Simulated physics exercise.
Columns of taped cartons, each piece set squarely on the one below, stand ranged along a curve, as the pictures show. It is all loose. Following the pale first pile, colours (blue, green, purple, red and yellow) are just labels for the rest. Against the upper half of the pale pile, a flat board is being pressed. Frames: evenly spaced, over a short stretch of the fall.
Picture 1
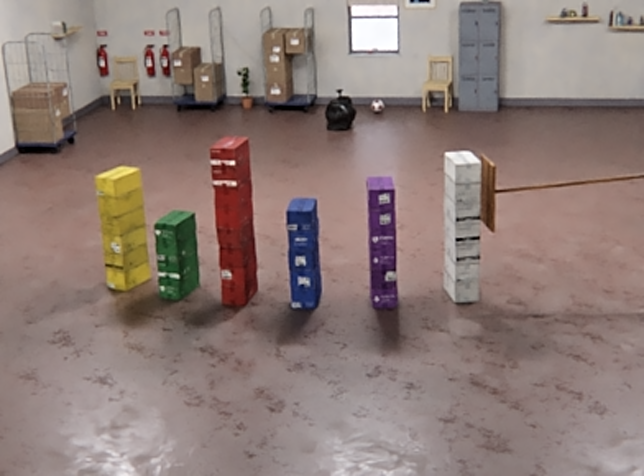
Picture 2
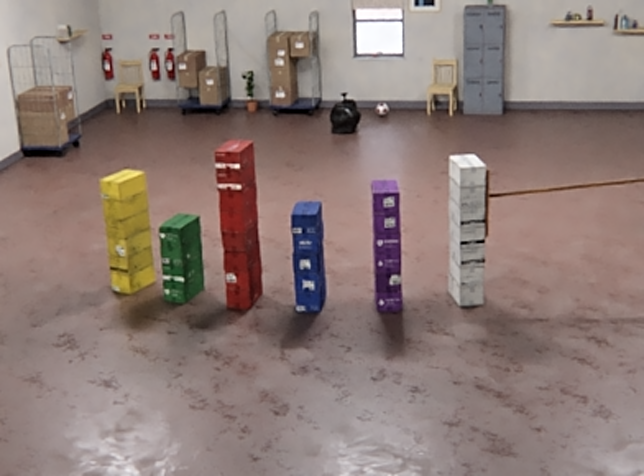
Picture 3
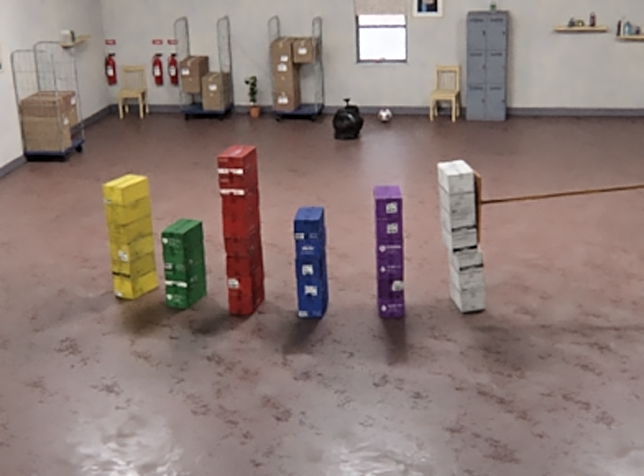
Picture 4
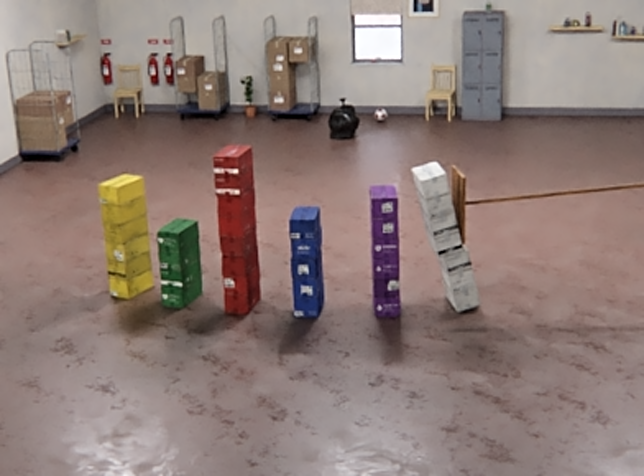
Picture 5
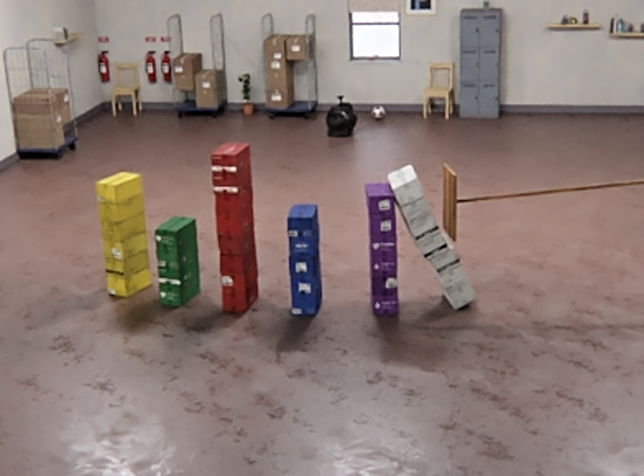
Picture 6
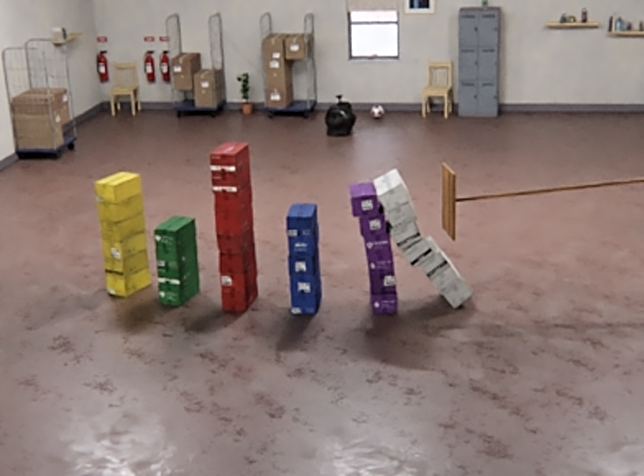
A white stack of taped cartons, standing in a curved row of colored stacks, was pushed leftward by a flat board on a pole until it leaned against the purple stack, whose top shifted slightly left.
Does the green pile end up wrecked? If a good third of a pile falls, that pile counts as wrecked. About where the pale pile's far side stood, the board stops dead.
Yes.
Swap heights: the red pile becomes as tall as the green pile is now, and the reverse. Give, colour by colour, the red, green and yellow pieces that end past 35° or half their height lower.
Red: 4, green: 8, yellow: 5.
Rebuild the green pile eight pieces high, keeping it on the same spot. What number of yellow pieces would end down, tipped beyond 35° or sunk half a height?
Yellow: 5.
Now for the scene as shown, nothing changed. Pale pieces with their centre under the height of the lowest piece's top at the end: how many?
Of the pale pieces, the number is 4.
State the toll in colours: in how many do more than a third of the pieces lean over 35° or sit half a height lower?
Counting by colour, the total comes out at 5.
Soon after the last picture, 7 of the pale pile down; none of the 4 green cartons down (0 of 29 in all colours); top green carton unmoved; top purple carton leaning clearly, half its height lower.
A little later, 7 of the pale pile down; none of the 4 green cartons down (6 of 29 in all colours); top green carton unmoved; top purple carton leaning clearly, some two heights lower.
Later still, 7 of the pale pile down; none of the 4 green cartons down (19 of 29 in all colours); top green carton leaning a little; top purple carton leaning steeply, some four heights lower.
After that, 7 of the pale pile down; 4 of the 4 green cartons down (28 of 29 in all colours); top green carton leaning steeply, some two heights lower; top red carton on its side.
At rest, 7 of the pale pile down; 4 of the 4 green cartons down (28 of 29 in all colours); top green carton leaning well over, some two heights lower; top yellow carton upside down. As the last picture would show them, middles, top green carton near (107, 261), top yellow carton near (20, 242).
